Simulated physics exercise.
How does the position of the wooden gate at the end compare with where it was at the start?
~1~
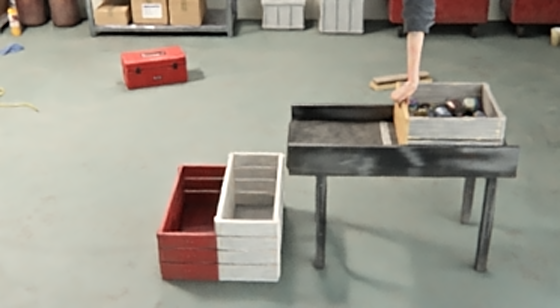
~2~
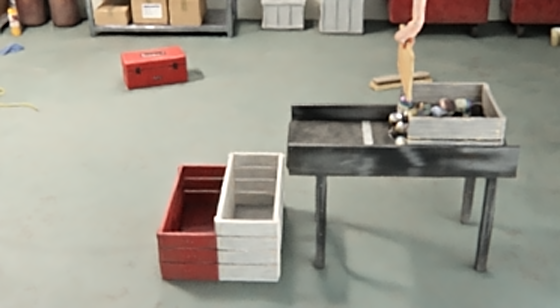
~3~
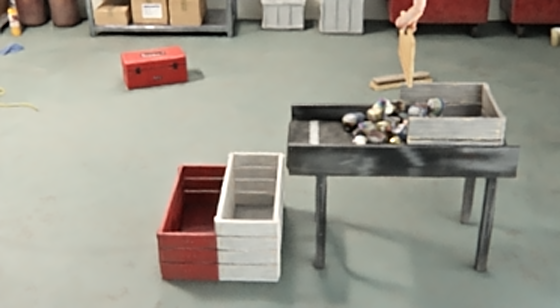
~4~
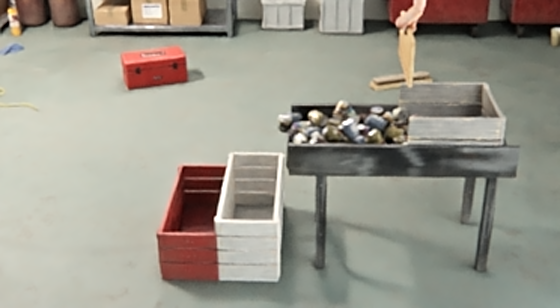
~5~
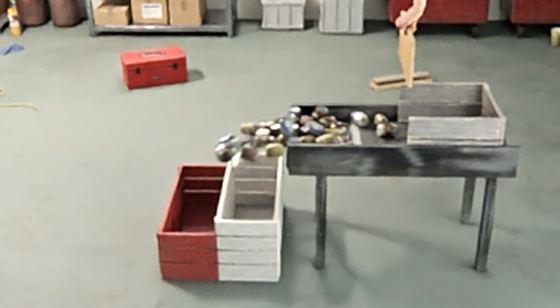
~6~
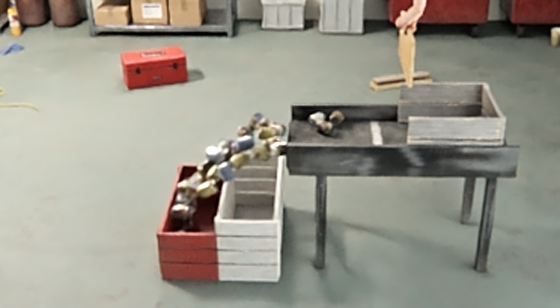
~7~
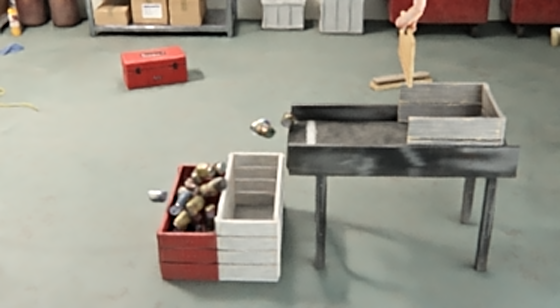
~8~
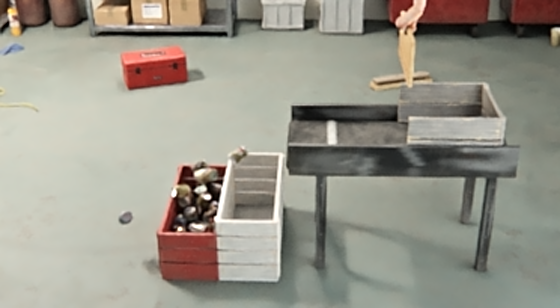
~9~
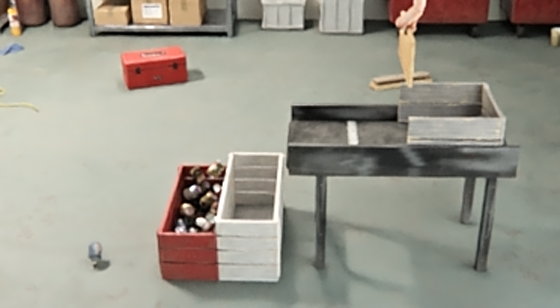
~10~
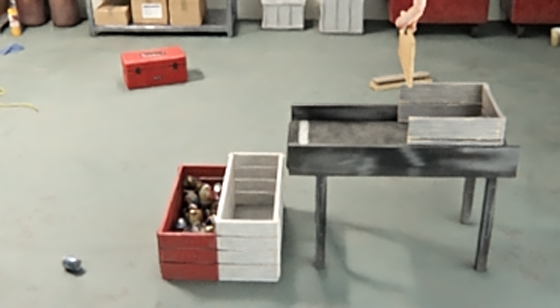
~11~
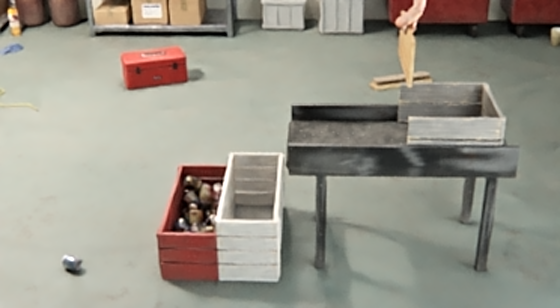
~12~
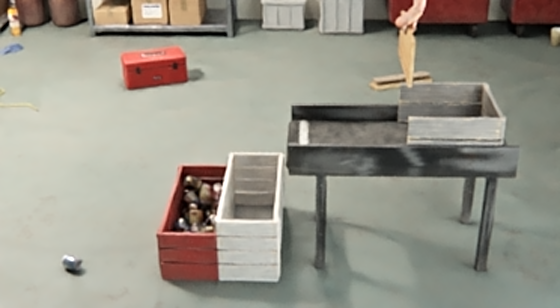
At the start the gate stands down at the open left end of the grey pen, holding back the cans. By the end it is held up above the belt, clear of the pen.
